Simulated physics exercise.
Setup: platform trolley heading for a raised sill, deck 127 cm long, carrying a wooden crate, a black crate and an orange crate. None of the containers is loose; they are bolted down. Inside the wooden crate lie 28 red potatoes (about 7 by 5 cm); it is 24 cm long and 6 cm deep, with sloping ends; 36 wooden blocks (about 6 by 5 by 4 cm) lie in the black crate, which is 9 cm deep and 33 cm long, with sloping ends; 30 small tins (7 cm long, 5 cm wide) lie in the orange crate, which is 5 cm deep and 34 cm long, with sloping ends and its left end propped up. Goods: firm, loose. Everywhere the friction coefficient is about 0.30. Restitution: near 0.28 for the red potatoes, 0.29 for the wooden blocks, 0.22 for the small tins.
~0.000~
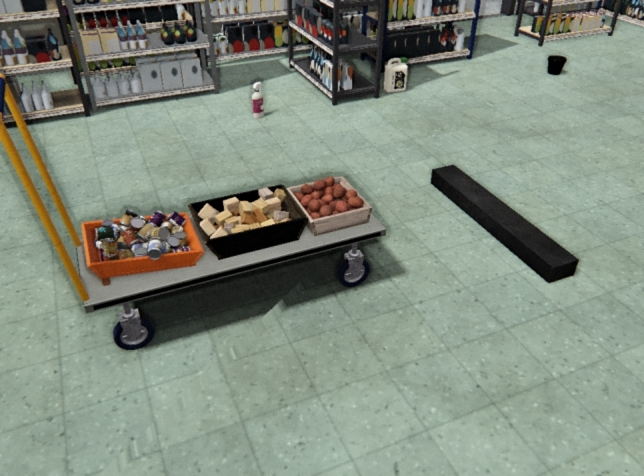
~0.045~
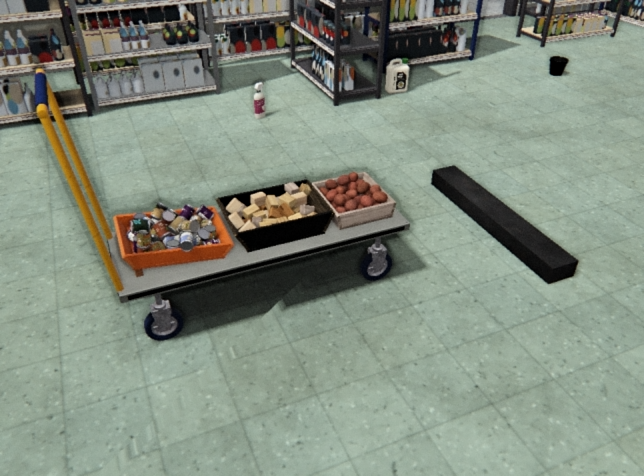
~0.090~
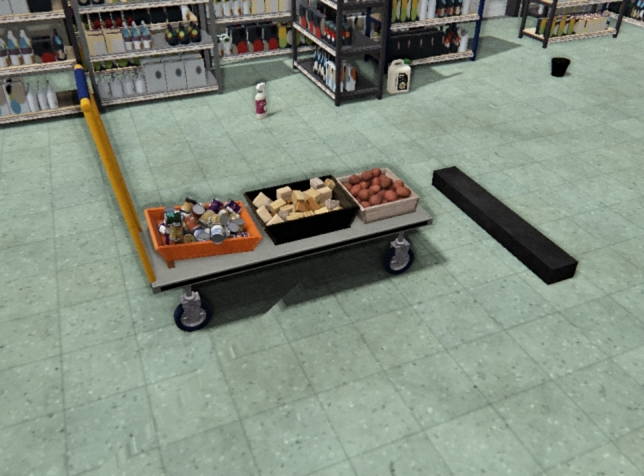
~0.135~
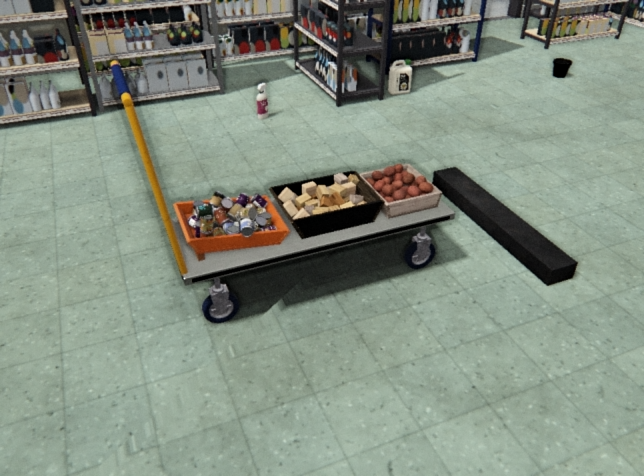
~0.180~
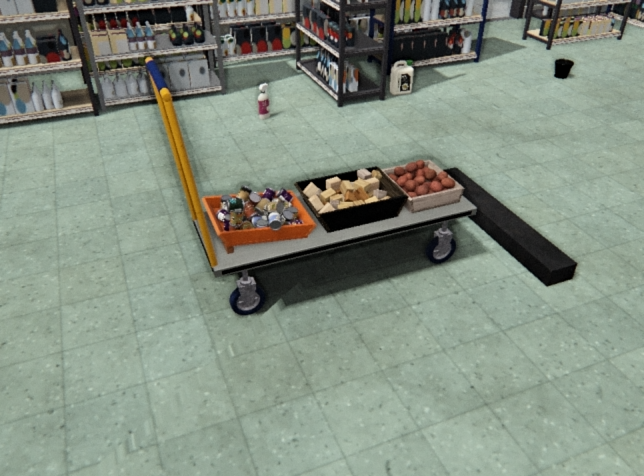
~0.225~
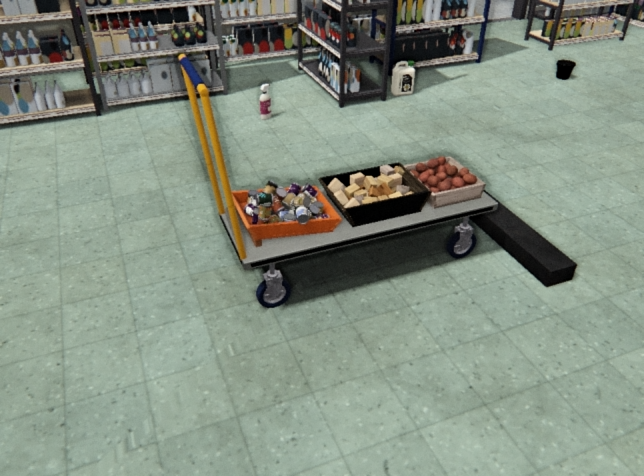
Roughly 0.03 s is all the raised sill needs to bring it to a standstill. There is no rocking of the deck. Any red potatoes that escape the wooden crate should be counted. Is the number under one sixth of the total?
No, it is over one sixth.
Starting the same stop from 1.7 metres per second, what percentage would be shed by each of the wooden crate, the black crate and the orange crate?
Then the wooden crate sheds 0 per cent of its load, the black crate 10 per cent, and the orange crate 20 per cent.
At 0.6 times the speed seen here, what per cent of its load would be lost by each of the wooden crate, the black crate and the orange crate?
Wooden crate 0, black crate 10, orange crate 20 per cent.
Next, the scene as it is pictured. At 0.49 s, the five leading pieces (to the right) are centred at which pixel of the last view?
Somewhere near pixel (497, 151) of the last view.
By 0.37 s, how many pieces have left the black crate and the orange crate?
Roughly - black crate: 1; orange crate: 1.
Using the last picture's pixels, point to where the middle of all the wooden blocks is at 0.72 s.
Close to (427, 185).
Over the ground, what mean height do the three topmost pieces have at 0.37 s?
About 54 cm.
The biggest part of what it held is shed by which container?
The orange crate.
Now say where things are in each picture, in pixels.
In the first picture (places track the rim corner closest to us here; the camera moves round a little), wooden crate (313, 221); black crate (207, 241); 79 cm to go; all still inside.
The second picture shows wooden crate (339, 215); black crate (237, 234); 67 cm to go.
The third picture shows wooden crate (364, 209); black crate (266, 227); 54 cm to go.
The fourth picture shows wooden crate (389, 204); black crate (293, 220); 42 cm to go.
The fifth picture shows wooden crate (412, 199); black crate (320, 214); 30 cm to go.
The sixth picture shows wooden crate (435, 194); black crate (346, 209); 17 cm to go; all still inside.
After 0.27 s, impact.
After 0.37 s, the wooden crate is down by 1 of 28, the black crate is down by 1 of 36 and the orange crate is down by 1 of 30.
After 0.49 s, the wooden crate is down by 3 of 28, the black crate is down by 4 of 36 and the orange crate is down by 12 of 30.
After 0.72 s, the wooden crate is down by 7 of 28, the black crate is down by 8 of 36 and the orange crate is down by 13 of 30.
When it is over (at 1.23 s), the wooden crate is down by 7 of 28, the black crate is down by 8 of 36 and the orange crate is down by 13 of 30. Asked share, 7 of 28, 25 per cent.
